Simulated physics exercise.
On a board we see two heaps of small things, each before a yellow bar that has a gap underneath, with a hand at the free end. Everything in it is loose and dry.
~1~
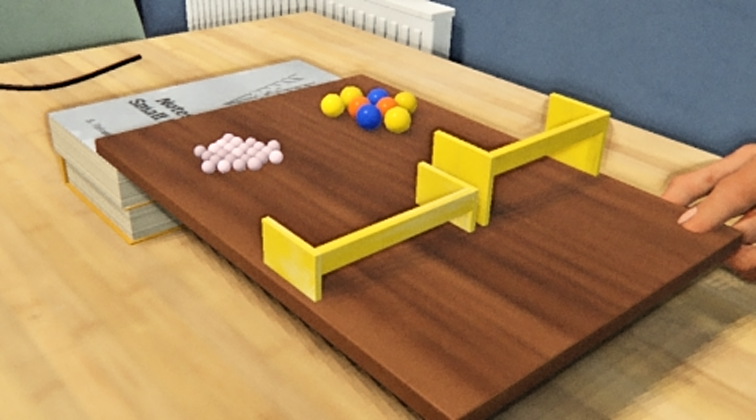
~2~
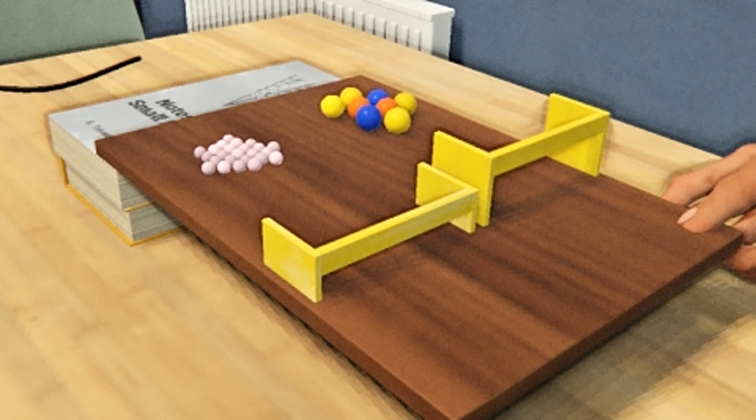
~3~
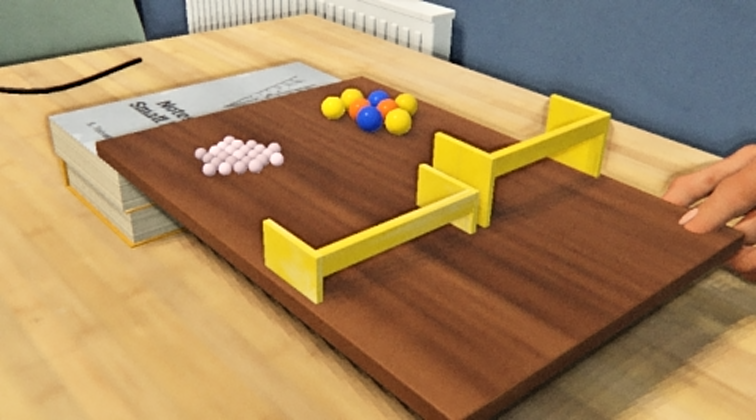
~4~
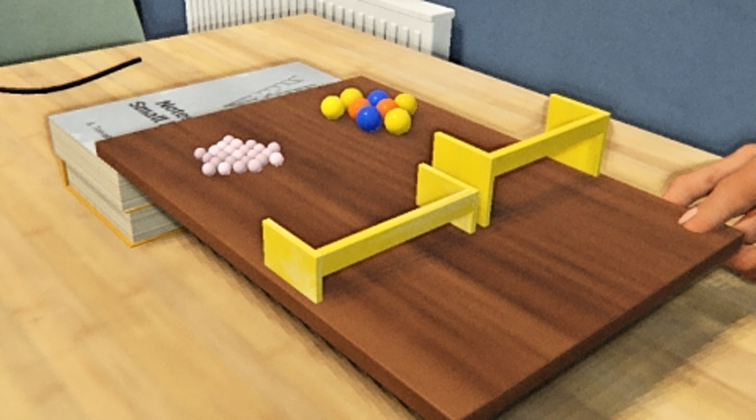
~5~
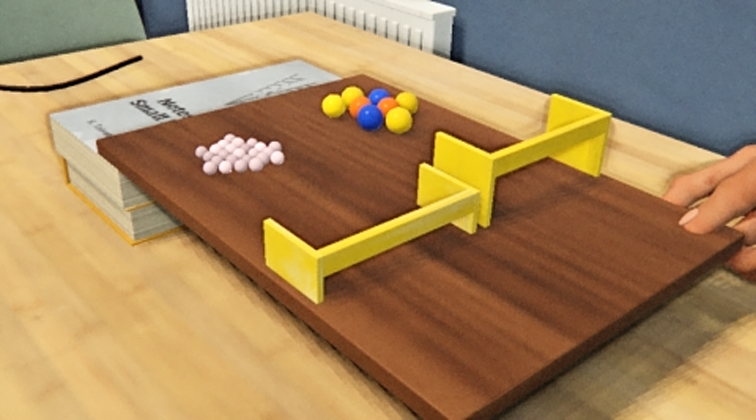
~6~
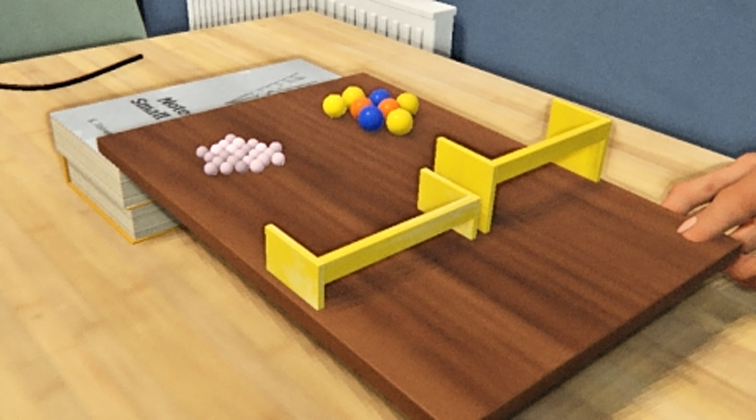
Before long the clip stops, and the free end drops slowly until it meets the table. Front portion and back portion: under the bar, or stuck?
Result: Looks like the front portion has enough room. Looks like the back portion has enough room.
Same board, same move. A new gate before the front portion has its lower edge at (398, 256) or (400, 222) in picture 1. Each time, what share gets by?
First gate about 0 percent, second about 100 percent.
Then, 0.31 s after the last picture, board sloping at 7°; front portion on its way down; back portion on its way down.
Then, 0.63 s after the last picture, board sloping at 11°; front portion on its way down; back portion on its way down.
Then, 1.02 s after the last picture, board resting at 11°; front portion all past its gate; back portion all past its gate.
By the end, board resting at 11°; front portion all past its gate; back portion all past its gate.
